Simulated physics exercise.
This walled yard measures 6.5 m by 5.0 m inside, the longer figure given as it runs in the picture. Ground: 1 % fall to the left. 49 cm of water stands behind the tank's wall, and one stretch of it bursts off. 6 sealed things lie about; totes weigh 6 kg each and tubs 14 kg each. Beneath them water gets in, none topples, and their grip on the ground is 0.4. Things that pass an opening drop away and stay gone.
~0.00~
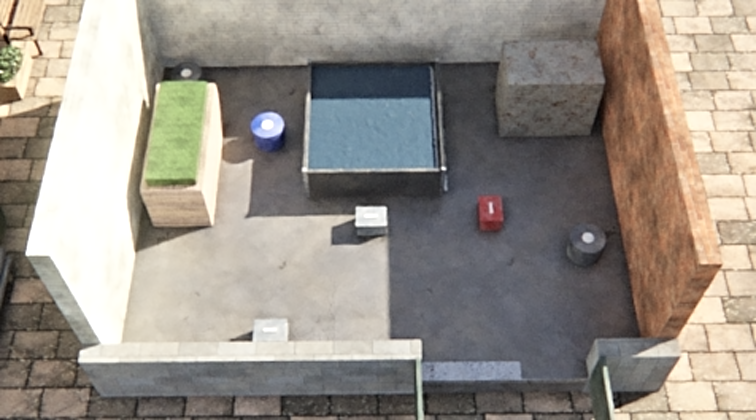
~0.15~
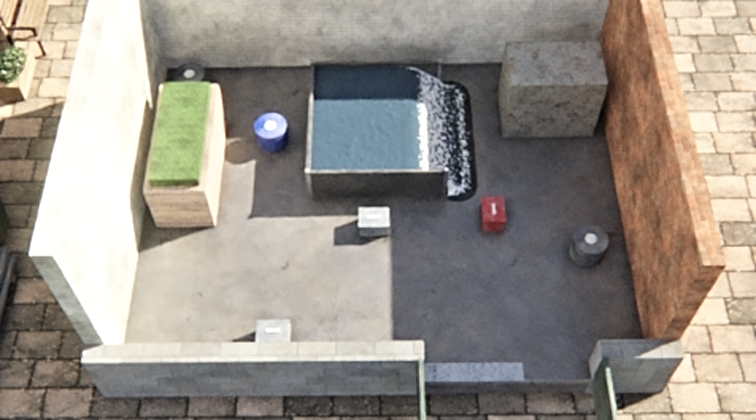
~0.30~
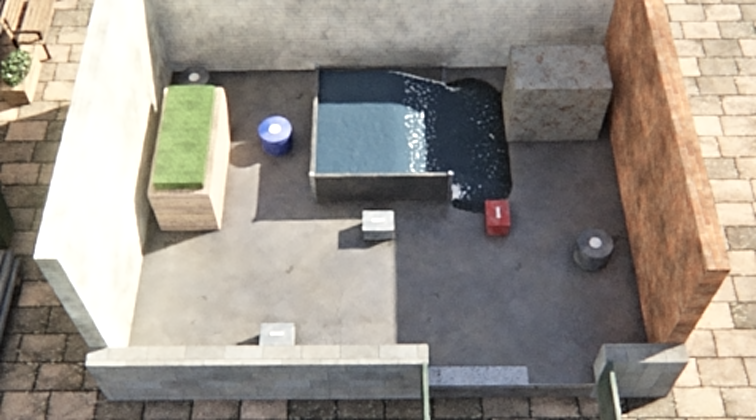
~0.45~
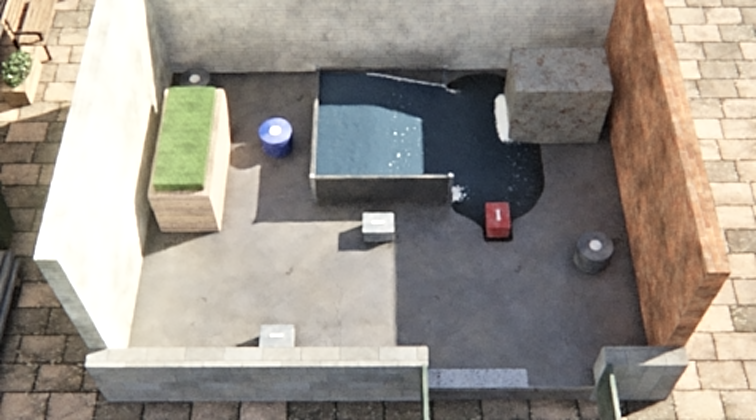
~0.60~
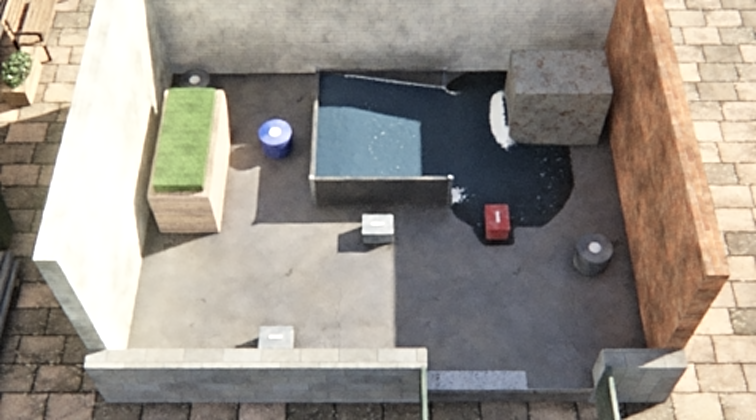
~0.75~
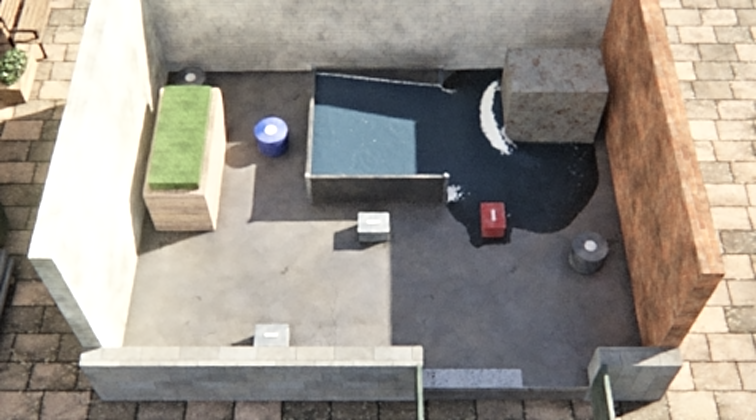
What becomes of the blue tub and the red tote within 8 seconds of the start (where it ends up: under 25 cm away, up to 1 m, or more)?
At the end, the blue tub barely stirs; the red tote glides a long stretch.
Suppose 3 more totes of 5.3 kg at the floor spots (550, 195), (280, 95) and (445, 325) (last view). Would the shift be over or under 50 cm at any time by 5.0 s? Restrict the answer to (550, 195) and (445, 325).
As asked, in order: Clear of the mark; shy of the mark.
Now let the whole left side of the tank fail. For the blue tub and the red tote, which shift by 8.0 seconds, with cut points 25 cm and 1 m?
The blue tub is swept a long way; the red tote remains where it was.
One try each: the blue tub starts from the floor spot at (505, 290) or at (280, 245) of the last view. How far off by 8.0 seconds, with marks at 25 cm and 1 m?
Try one: It shifts somewhat. Try two: It hardly moves.
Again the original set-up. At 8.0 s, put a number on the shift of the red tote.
Roughly 350 cm.
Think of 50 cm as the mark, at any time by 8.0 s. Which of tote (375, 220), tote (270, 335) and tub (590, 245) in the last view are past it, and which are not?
Within, beyond, beyond.
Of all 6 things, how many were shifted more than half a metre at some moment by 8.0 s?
The number is 3.
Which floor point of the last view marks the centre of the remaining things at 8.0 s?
About (257, 214).
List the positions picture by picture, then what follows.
The first frame shows the blue tub at (268, 125), on the bottom; the red tote at (491, 208) rests on the ground; water covers 3.4 m2; 0 of 6 have shifted.
The second frame shows the blue tub at (271, 126) rests on the ground; the red tote at (494, 209), on the bottom; water covers 4.3 m2; 0 of 6 have shifted.
The third frame shows the blue tub at (275, 129), on the bottom; the red tote at (498, 213), on the bottom; water covers 5.3 m2; 0 of 6 have shifted.
The fourth frame shows the blue tub at (275, 131) rests on the ground; the red tote at (498, 215) rests on the ground; 6.2 m2 under water; 0 of 6 have shifted.
The fifth frame shows the blue tub at (275, 132) rests on the ground; the red tote at (498, 217) rests on the ground; 7.2 m2 under water; 0 of 6 have shifted.
The sixth frame shows the blue tub at (271, 130) rests on the ground; the red tote at (494, 215) rests on the ground; water covers 8.0 m2; 0 of 6 have shifted.
After 1.6 s the blue tub is near (271, 130), 0.0 m from its start, aground; the red tote is near (506, 238), 0.4 m from its start, aground; 0 of 6 are out; 0 afloat.
After 3.6 s the blue tub is near (271, 130), 0.0 m from its start, aground; the red tote is near (509, 296), 1.2 m from its start, aground; 0 of 6 are out; 0 afloat.
After 5.6 s the blue tub is near (271, 130), 0.0 m from its start, aground; the red tote is near (400, 343), 2.3 m from its start, afloat; 1 of 6 are out; 1 afloat.
After 8.0 s the blue tub is near (271, 130), 0.0 m from its start, aground; the red tote is near (226, 283), 3.6 m from its start, aground; 1 of 6 are out; 0 afloat.
